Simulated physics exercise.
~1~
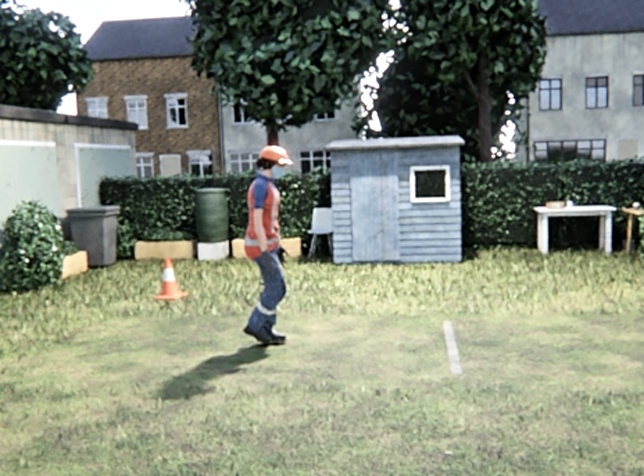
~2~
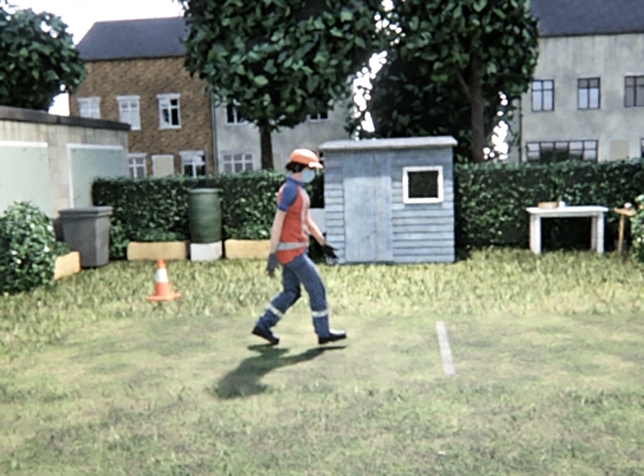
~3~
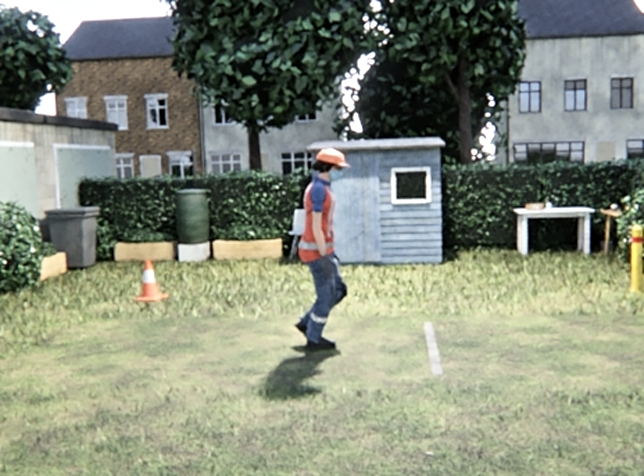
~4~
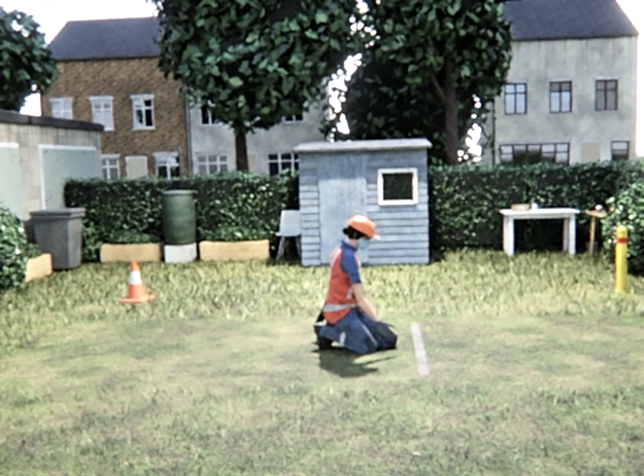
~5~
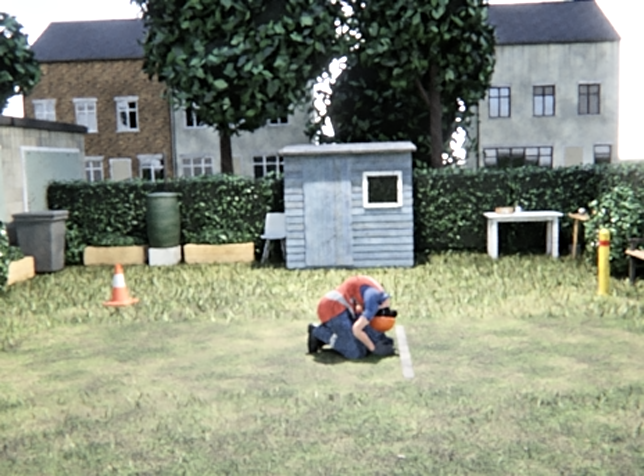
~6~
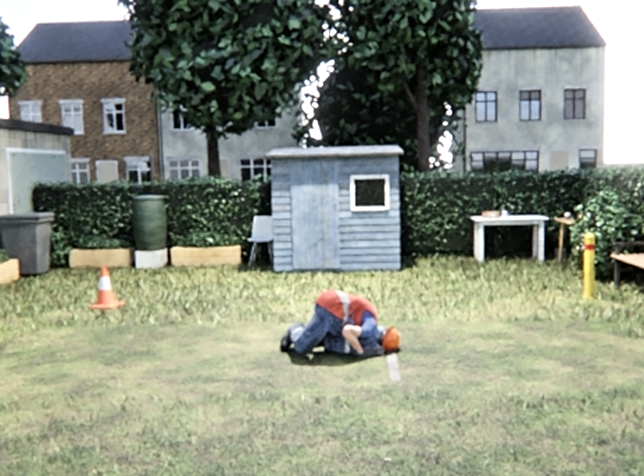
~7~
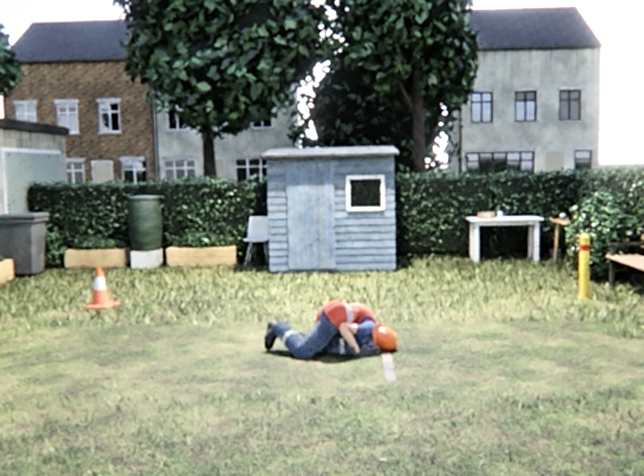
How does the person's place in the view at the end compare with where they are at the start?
At the start the person is left of the middle of the view, and by the end they are farther right and lower down, close to the middle and down on the grass.
A grassy yard is seen from the side at a distance, with a blue-grey shed, a hedge, trees and houses behind, an orange cone on the left and a white table on the right. A person in an orange helmet, red vest and blue trousers strides right, empty-handed, toward a short strip on the grass as the view pans slightly right. The person drops to the knees, then folds forward until the helmet comes down by the strip. The body slumps low and ends face down, hips and chest short of the strip.
